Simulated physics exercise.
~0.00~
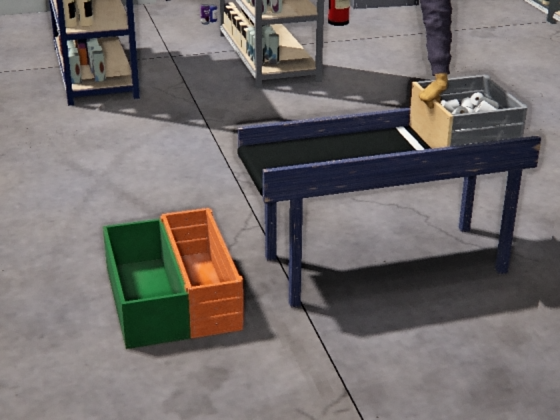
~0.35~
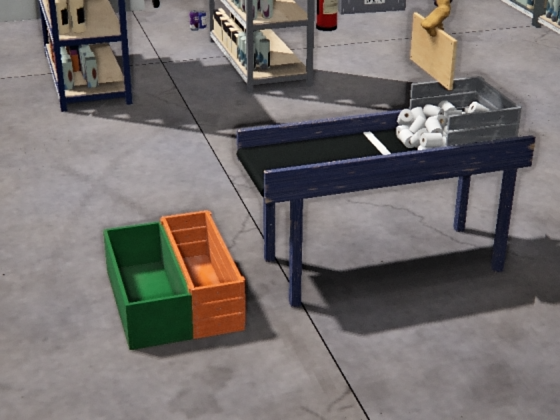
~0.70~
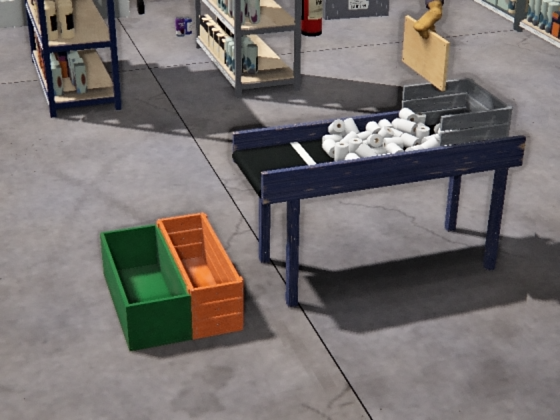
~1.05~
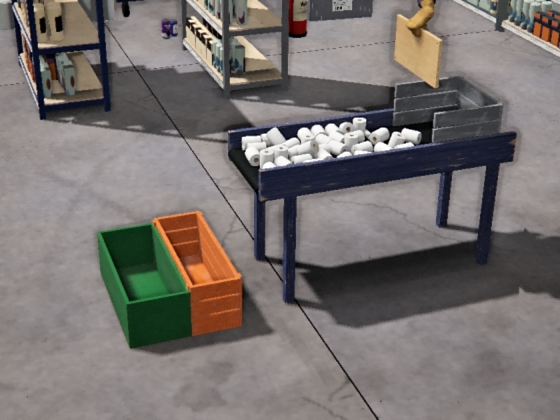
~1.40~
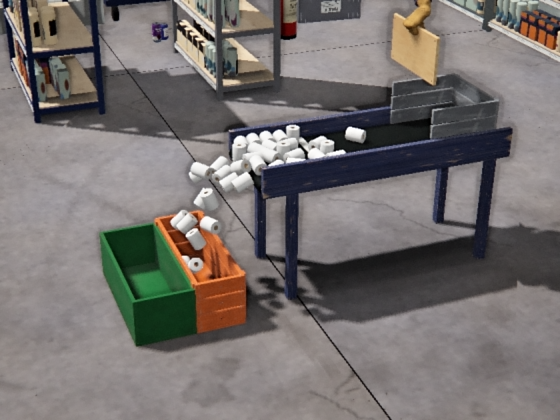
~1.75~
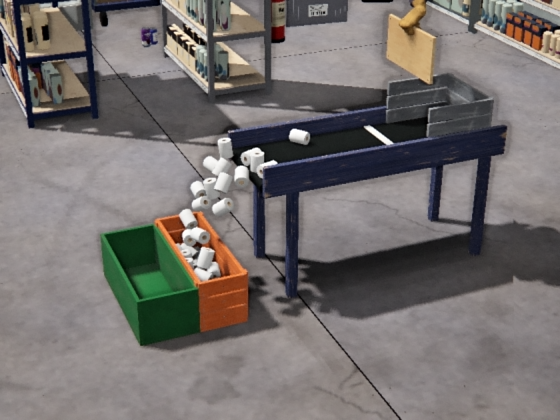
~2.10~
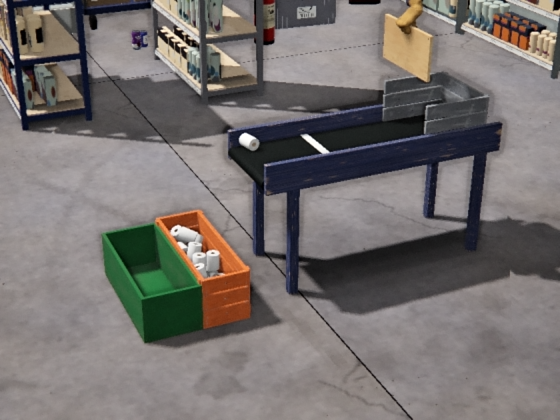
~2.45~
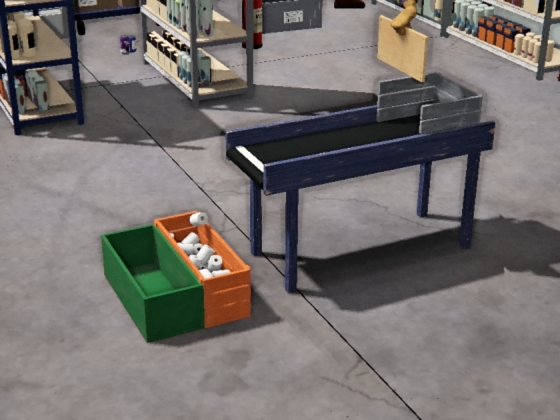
The clip shows a gate lifting from a grey pen on a blue-framed belt, and a loose heap of white paper rolls riding left along it. They tumble off the end into the orange box, leaving the belt bare and the adjoining green bin empty.
